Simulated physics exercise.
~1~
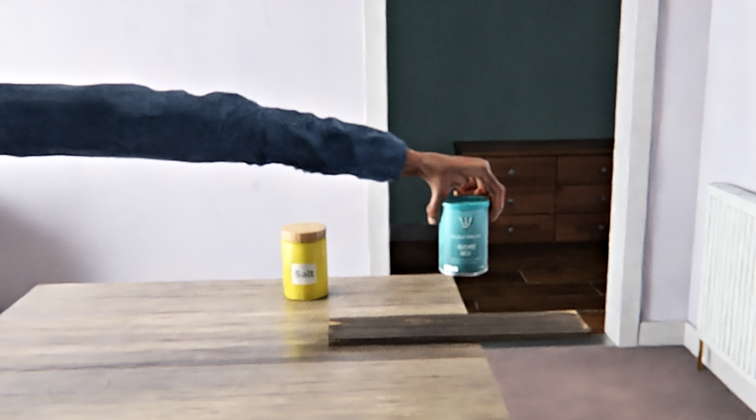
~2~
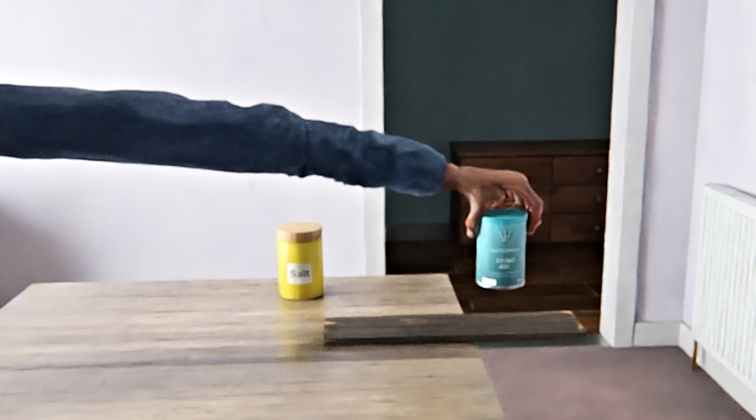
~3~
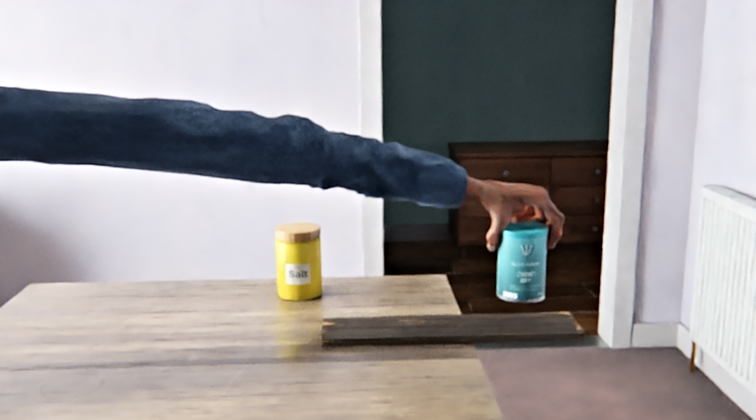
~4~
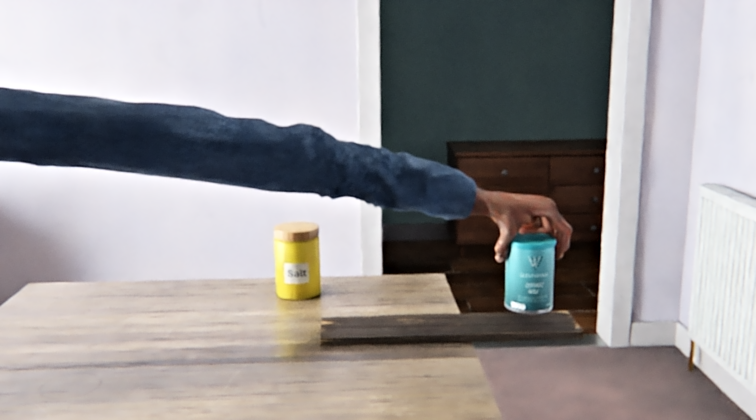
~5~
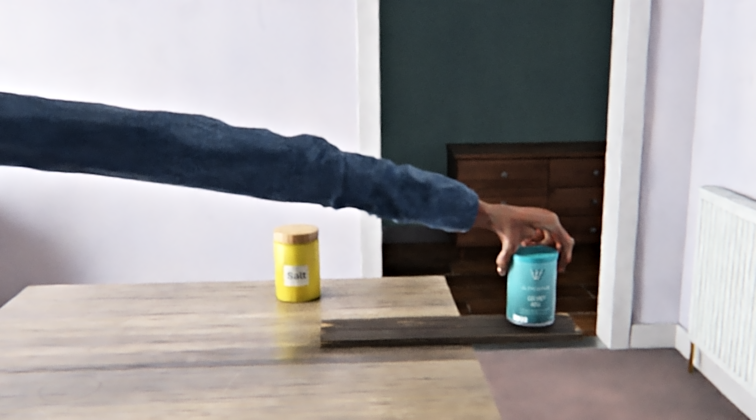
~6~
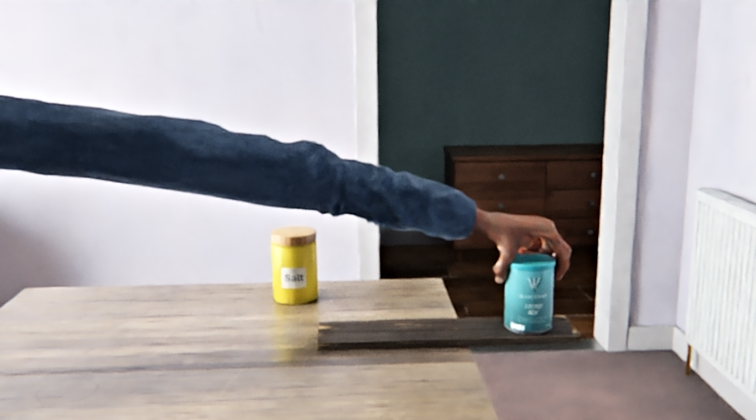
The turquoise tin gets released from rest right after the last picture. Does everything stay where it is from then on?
Watch it - it plunges off the end.
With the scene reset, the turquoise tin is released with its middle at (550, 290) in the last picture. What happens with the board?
It falls.
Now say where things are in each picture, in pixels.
Still above its spot; turquoise tin (463, 234); yellow jar (305, 261), in the first frame.
Still above its spot; turquoise tin (501, 248); yellow jar (301, 260), in the second frame.
Still above its spot; turquoise tin (522, 261); yellow jar (299, 261), in the third frame.
Still above its spot; turquoise tin (530, 272); yellow jar (298, 260), in the fourth frame.
Still above its spot; turquoise tin (532, 285); yellow jar (297, 262), in the fifth frame.
In place under the hand; turquoise tin (529, 293); yellow jar (295, 265), in the sixth frame.
Then, 0.50 s past the last view, turquoise tin and black board now down on the floor or falling.
Then, 0.70 s past the last view, things are still on the move.
Finally, down on the floor or falling, turquoise tin and black board; yellow jar still in place. The board goes over.
